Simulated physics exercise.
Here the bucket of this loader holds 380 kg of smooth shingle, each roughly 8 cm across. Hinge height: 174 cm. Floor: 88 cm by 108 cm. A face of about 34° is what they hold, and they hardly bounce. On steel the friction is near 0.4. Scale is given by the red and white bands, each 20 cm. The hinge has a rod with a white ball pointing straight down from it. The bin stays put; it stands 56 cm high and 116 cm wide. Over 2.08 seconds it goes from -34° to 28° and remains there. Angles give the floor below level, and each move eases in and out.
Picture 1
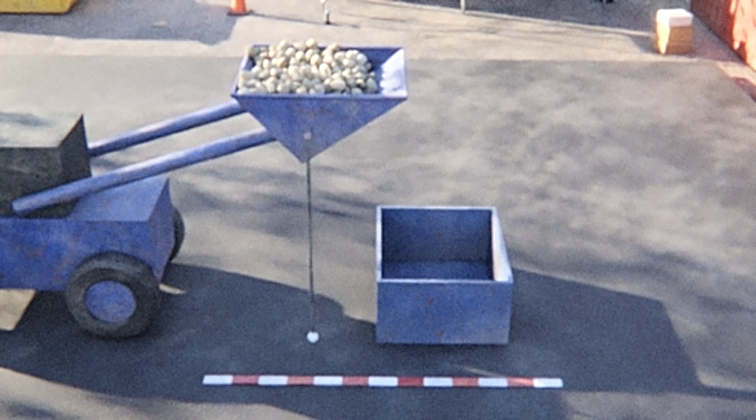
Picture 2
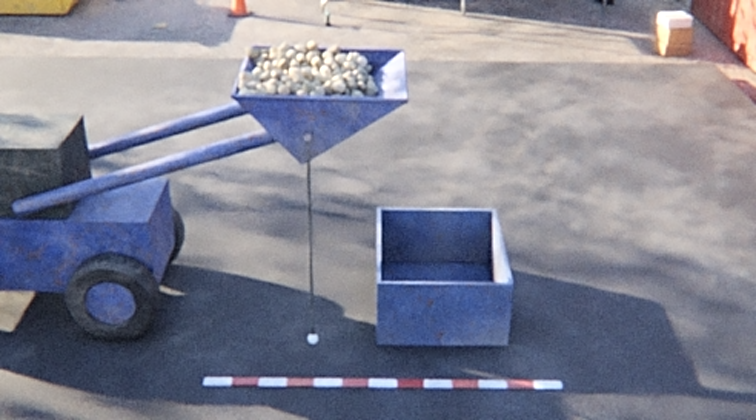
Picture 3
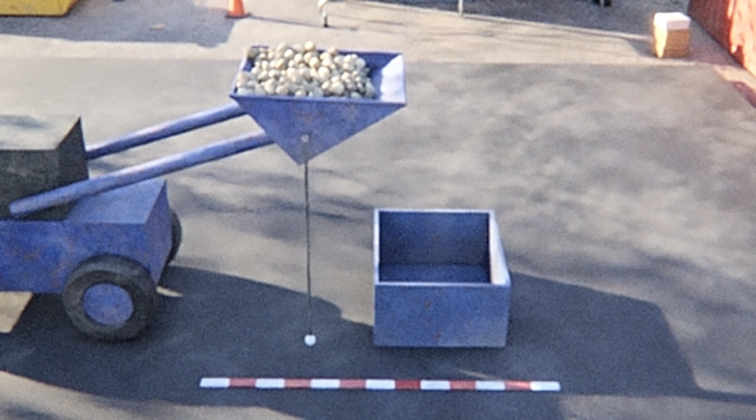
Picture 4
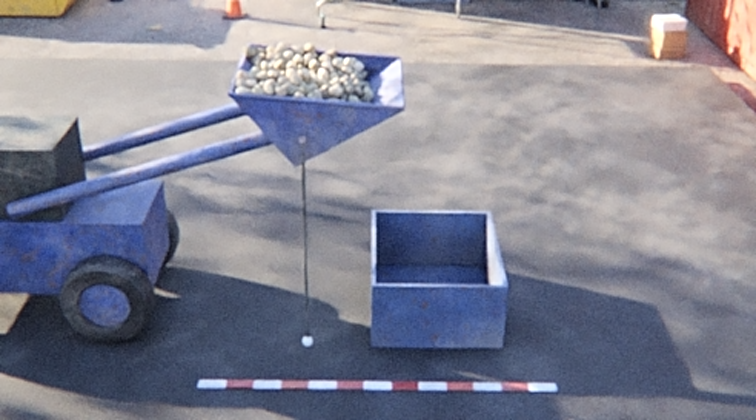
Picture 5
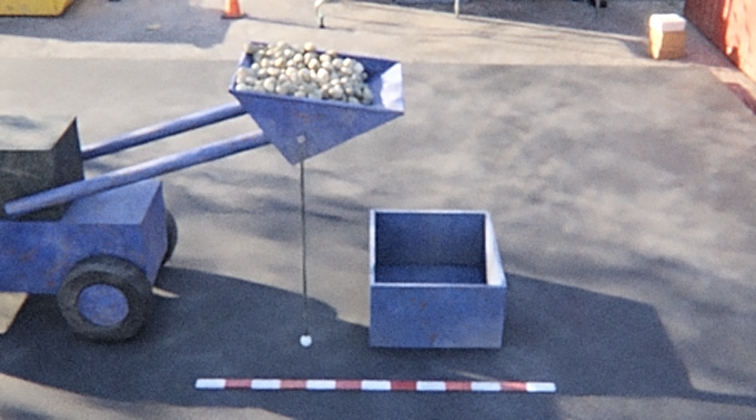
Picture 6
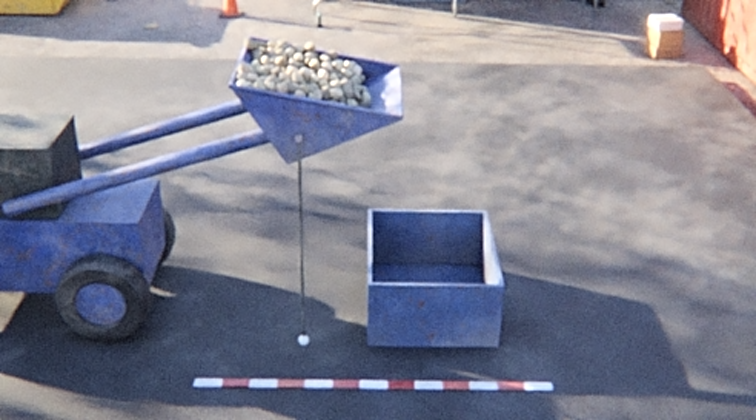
On a paved yard, a blue loader's raised bucket of pale rounded stones slowly tilting slightly downward at its right end beside an open blue box.
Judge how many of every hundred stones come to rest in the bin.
Near 95.
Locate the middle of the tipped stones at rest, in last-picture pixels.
The stones end up centred near (444, 287).
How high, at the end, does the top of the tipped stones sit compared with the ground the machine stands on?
Roughly 40 cm above the ground.
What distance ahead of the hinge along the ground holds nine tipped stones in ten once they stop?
Distance from the hinge: About 140 cm.
A little later the floor is at 18°; 96 % in the bucket, 4 % in the bin; the foremost stones are at (402, 151).
Then the floor is at 28°; 40 % in the bucket, 58 % in the bin, 2 % beside or beyond the bin; the foremost stones are at (483, 307).
Later still the floor is at 28°; 13 % in the bucket, 84 % in the bin, 3 % beside or beyond the bin; the foremost stones are at (481, 275).
In the end the floor is at 28°; 0 % in the bucket, 97 % in the bin, 3 % beside or beyond the bin; the foremost stones are at (504, 284).
